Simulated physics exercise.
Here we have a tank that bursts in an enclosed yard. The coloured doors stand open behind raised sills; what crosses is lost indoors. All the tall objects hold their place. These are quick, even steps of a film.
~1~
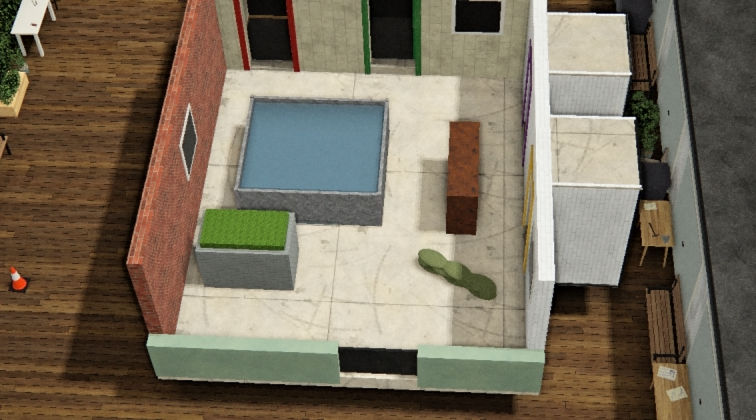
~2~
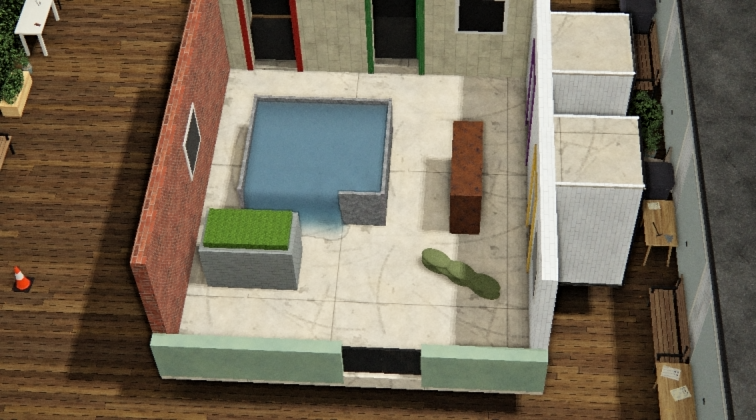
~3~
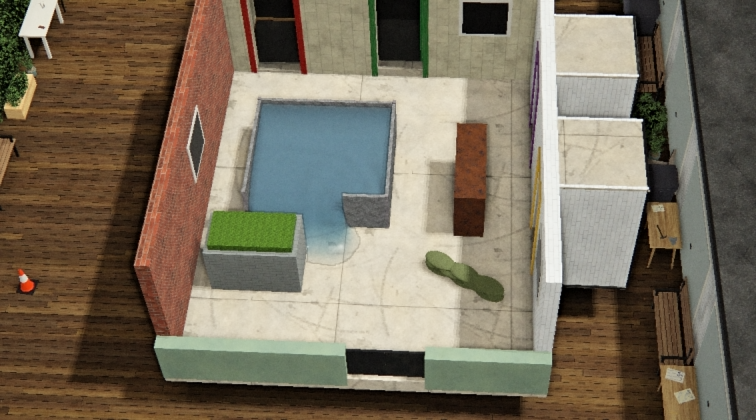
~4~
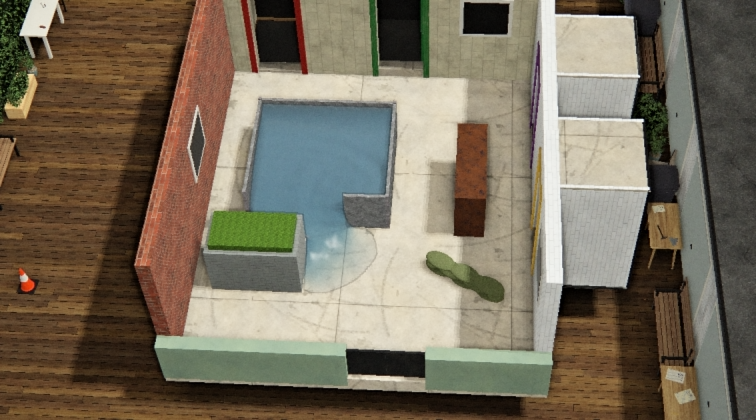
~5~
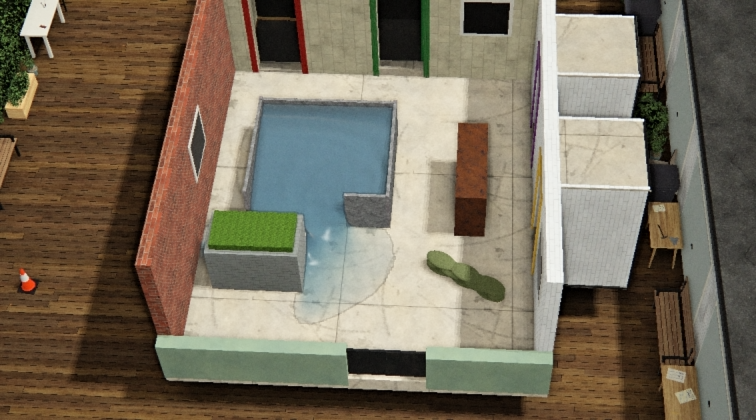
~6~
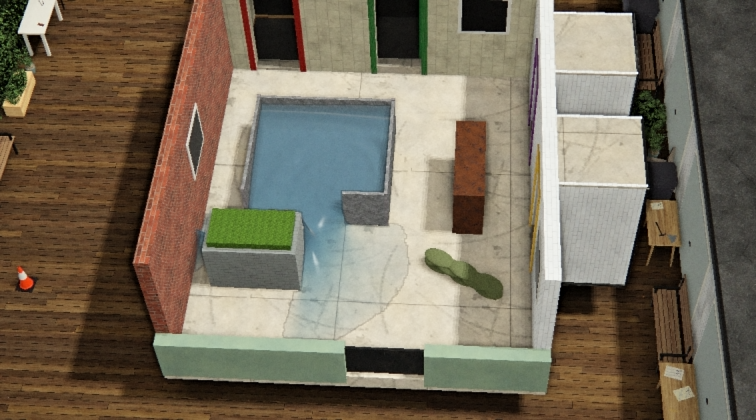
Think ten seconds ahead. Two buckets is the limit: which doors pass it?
One by one: The green door admits no more than that; the purple door admits no more than that; the red door lets in a lot; the yellow door admits no more than that.
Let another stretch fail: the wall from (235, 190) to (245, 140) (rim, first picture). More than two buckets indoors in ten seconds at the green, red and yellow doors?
My reading: The green door stays under, the red door is over, the yellow door floods.
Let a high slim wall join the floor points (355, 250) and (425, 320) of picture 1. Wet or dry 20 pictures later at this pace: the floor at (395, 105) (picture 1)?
There: Dry.
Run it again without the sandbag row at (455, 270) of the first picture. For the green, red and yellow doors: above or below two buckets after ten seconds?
My reading: Green door holds; red door goes over; yellow door lets more in.
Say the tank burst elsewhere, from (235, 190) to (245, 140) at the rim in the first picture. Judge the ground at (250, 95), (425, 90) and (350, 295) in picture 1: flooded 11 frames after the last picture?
In turn: Under water, not flooded, dry.
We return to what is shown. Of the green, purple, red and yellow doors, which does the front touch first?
It is the door marked red.
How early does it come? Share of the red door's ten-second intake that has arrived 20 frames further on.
Roughly 40 per cent.
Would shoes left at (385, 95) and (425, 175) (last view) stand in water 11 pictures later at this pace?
In that order: Not flooded, not flooded.
A moment on, water covers 35 % of the floor; the green door not reached, the purple door not reached, the red door not reached, the yellow door not reached.
Next, water covers 50 % of the floor; the green door not reached, the purple door not reached, the red door wet at the sill, nothing in, the yellow door not reached.
Then, water covers 65 % of the floor; the green door not reached, the purple door not reached, the red door far over two buckets in, the yellow door wet at the sill, nothing in.
Later, water covers 95 % of the floor; the green door wet at the sill, nothing in, the purple door wet at the sill, nothing in, the red door far over two buckets in, the yellow door under two buckets in.
In the end, water covers 95 % of the floor; the green door wet at the sill, nothing in, the purple door under two buckets in, the red door far over two buckets in, the yellow door under two buckets in.
